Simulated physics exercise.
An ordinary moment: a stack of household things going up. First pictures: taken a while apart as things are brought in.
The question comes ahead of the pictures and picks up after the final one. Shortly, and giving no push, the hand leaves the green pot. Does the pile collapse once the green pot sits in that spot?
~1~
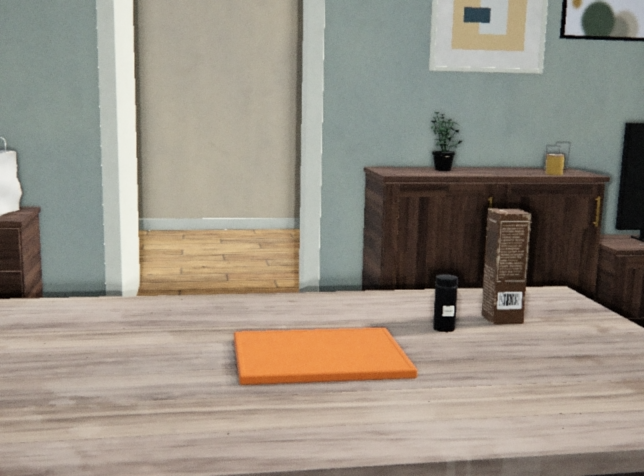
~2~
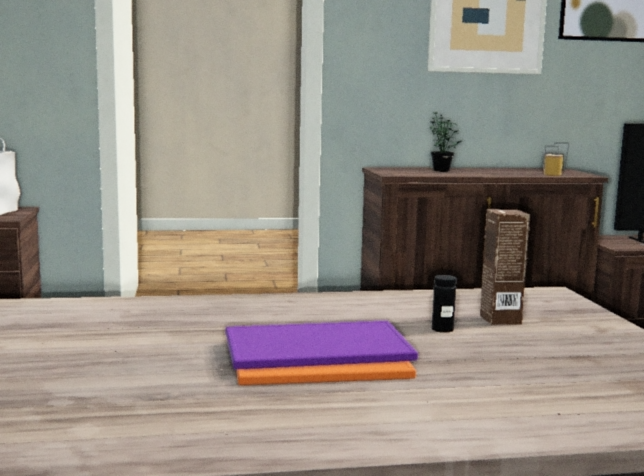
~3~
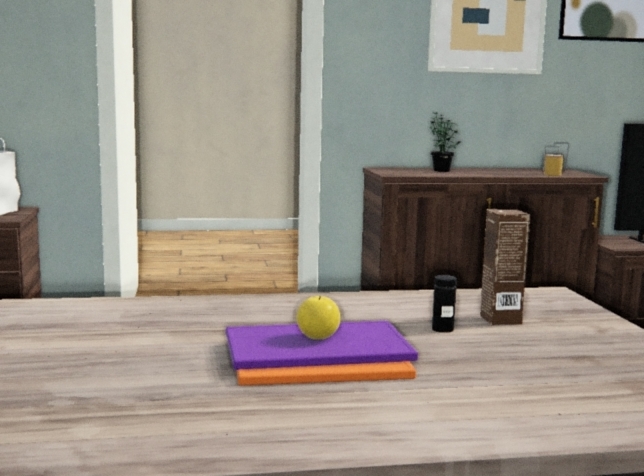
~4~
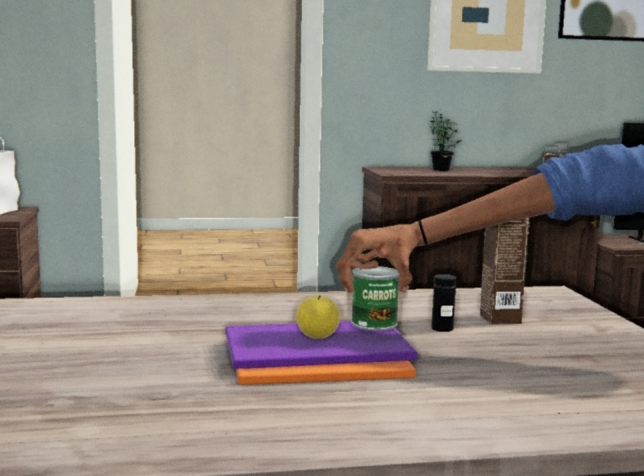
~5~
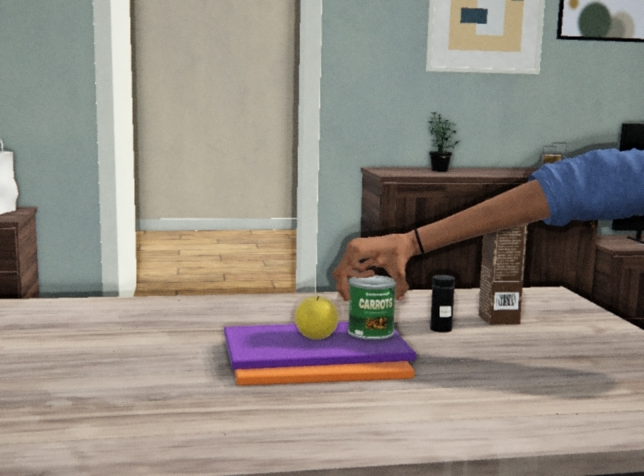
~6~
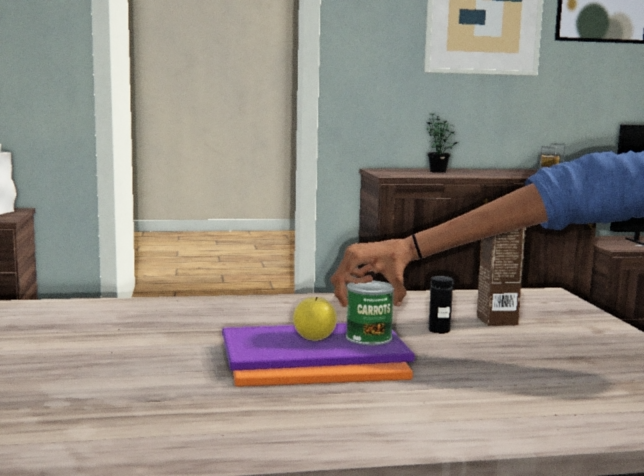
No, it stays up.
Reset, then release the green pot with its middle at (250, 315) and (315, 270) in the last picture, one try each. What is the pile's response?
Result 1: Pile stable; result 2: Pile falls.
Then, 0.50 s past the last view, nothing moves.
Then, 1.20 s past the last view, green pot resting near (370, 313).
Then, 2.70 s past the last view, things are still on the move.
Finally, all 6 still in place. Final places as the last picture's camera would see them, green pot near (370, 313). The pile stays up.
